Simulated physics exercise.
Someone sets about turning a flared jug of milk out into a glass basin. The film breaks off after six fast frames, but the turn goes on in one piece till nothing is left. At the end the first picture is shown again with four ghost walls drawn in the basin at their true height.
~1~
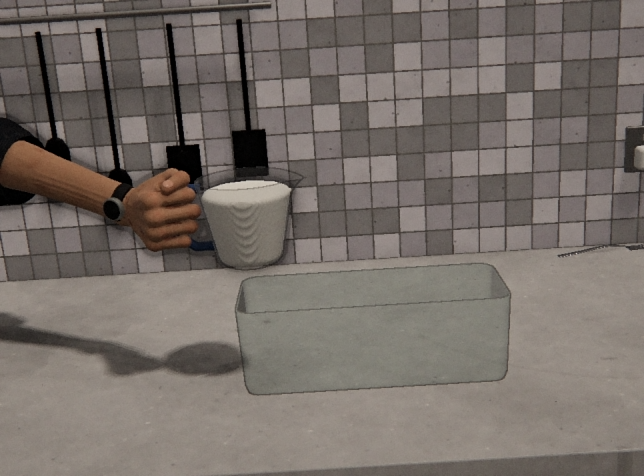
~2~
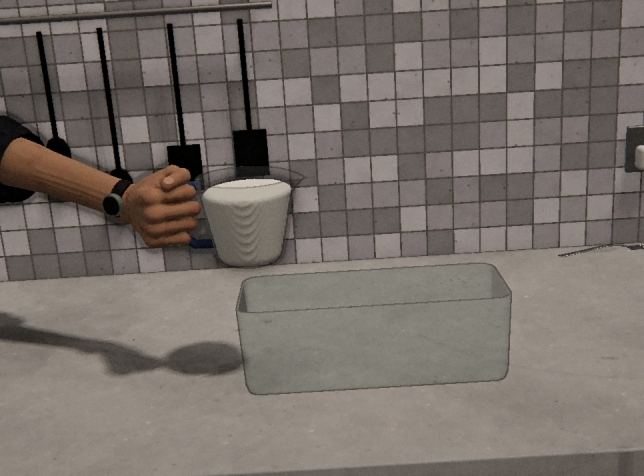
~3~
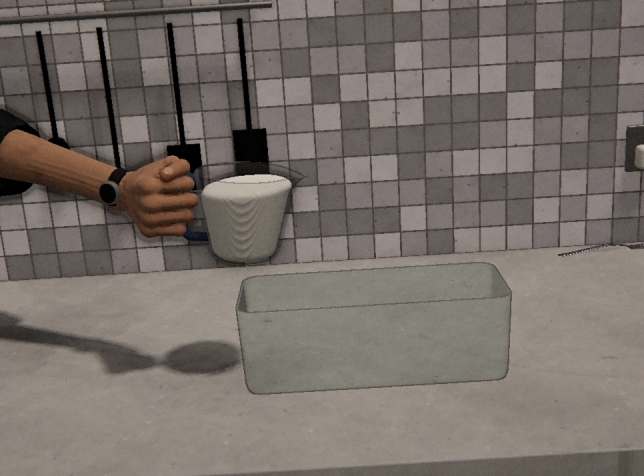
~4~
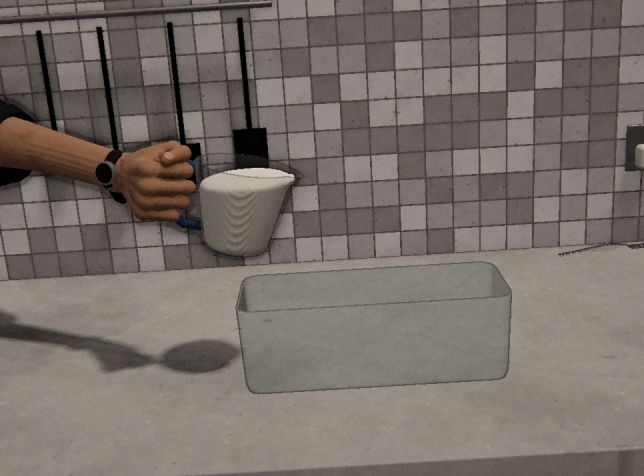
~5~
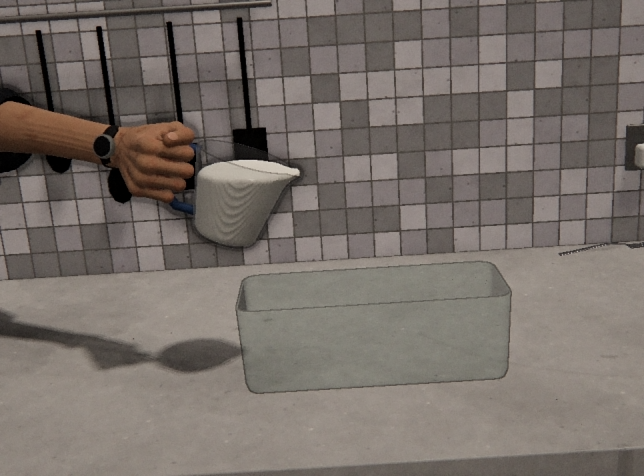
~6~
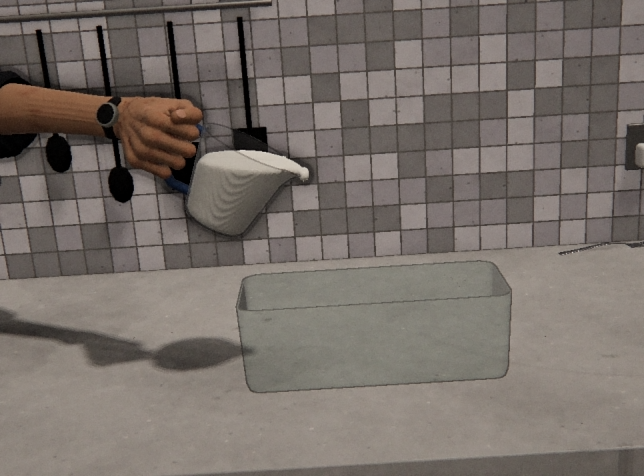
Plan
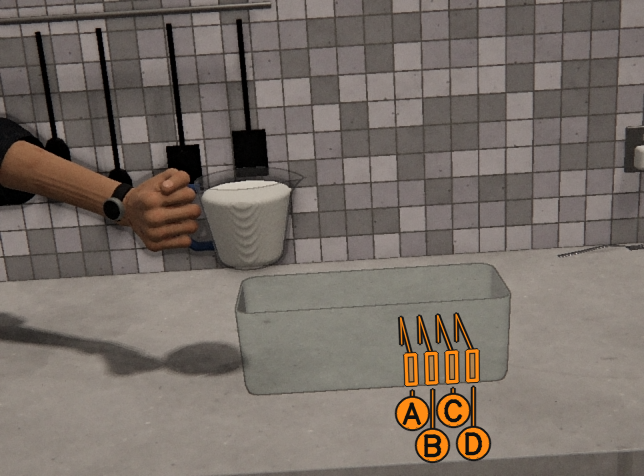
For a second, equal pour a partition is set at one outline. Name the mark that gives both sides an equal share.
Use place A.
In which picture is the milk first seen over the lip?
Picture 6.
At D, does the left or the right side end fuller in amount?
The left one.
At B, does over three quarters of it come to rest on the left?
Yes.
On the marked copy, A at (412, 391); B at (432, 389); C at (453, 388); D at (473, 387).
Choosing A, about 57 % ends left of the wall and 41 % right of it.
Choosing B, about 87 % ends left of the wall and 7 % right of it; 6 % is lost outside.
Choosing C, about 87 % ends left of the wall and 9 % right of it; 4 % is lost outside.
Choosing D, about 84 % ends left of the wall and 13 % right of it; 3 % is lost outside.
